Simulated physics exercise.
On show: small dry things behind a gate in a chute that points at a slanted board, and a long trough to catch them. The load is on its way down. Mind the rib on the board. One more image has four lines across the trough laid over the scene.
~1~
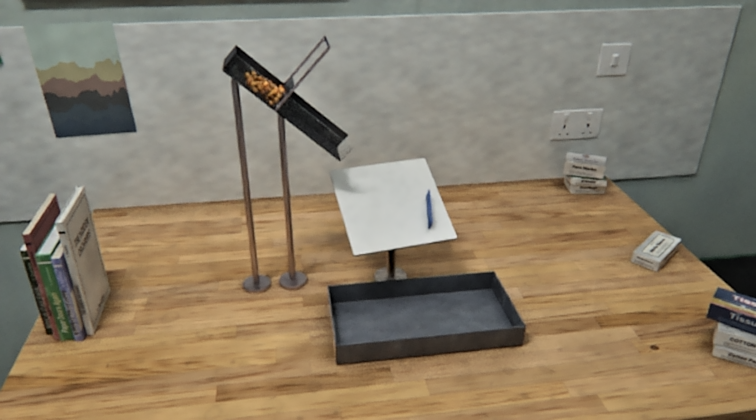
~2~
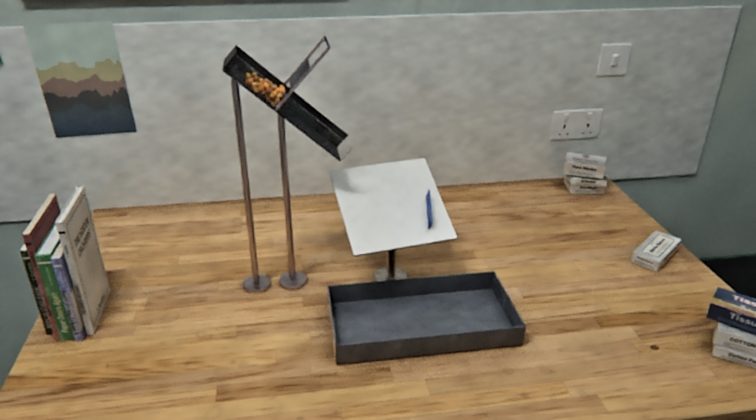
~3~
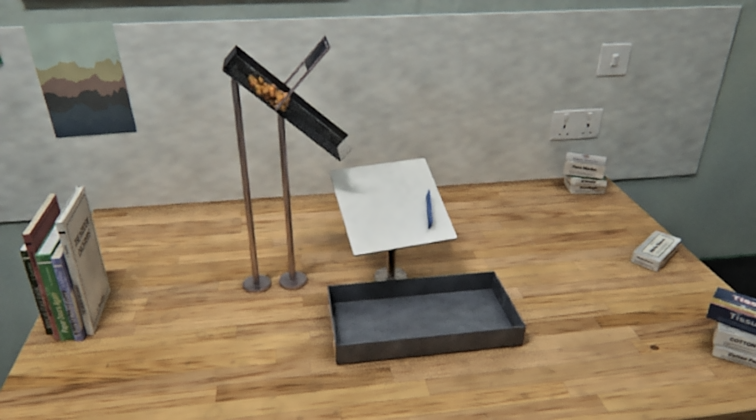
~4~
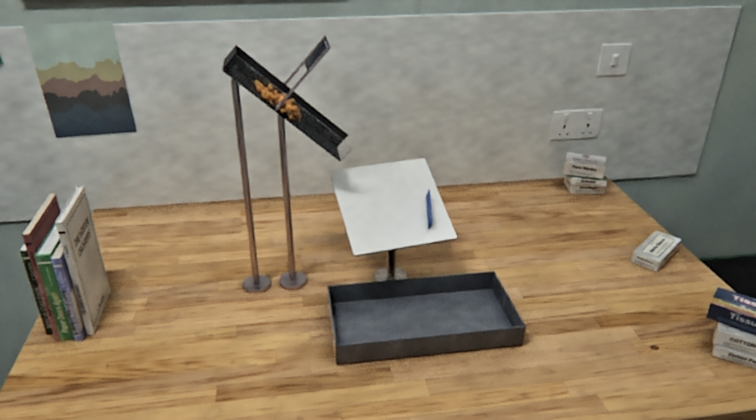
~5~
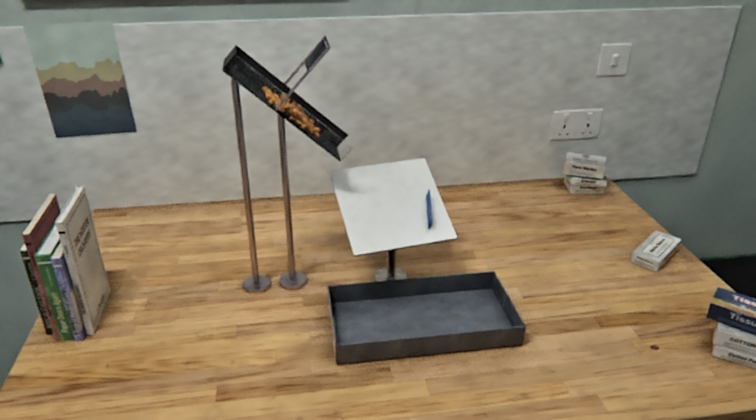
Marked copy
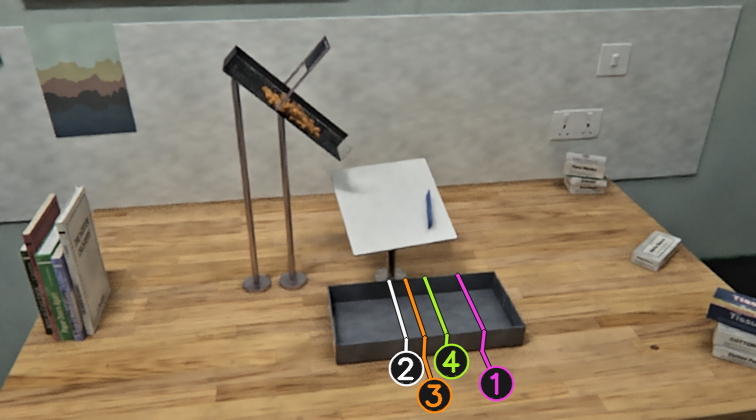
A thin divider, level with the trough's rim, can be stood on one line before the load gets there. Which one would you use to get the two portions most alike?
Best: 4.
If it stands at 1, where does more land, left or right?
More lands on the left.
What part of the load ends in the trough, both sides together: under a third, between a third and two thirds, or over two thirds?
About that: Over two thirds.
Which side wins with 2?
Right.
On the marked copy, line 1 crosses the front rim at (483, 330); line 2 crosses the front rim at (406, 338); line 3 crosses the front rim at (424, 336); line 4 crosses the front rim at (446, 334).
Choosing 1, of what is caught, nearly all on the left of the divider, a stray few on the right.
Choosing 2, of what is caught, a stray few on the left of the divider, nearly all on the right.
Choosing 3, of what is caught, a small part on the left of the divider, most on the right.
Choosing 4, of what is caught, about half on the left of the divider, about half on the right.
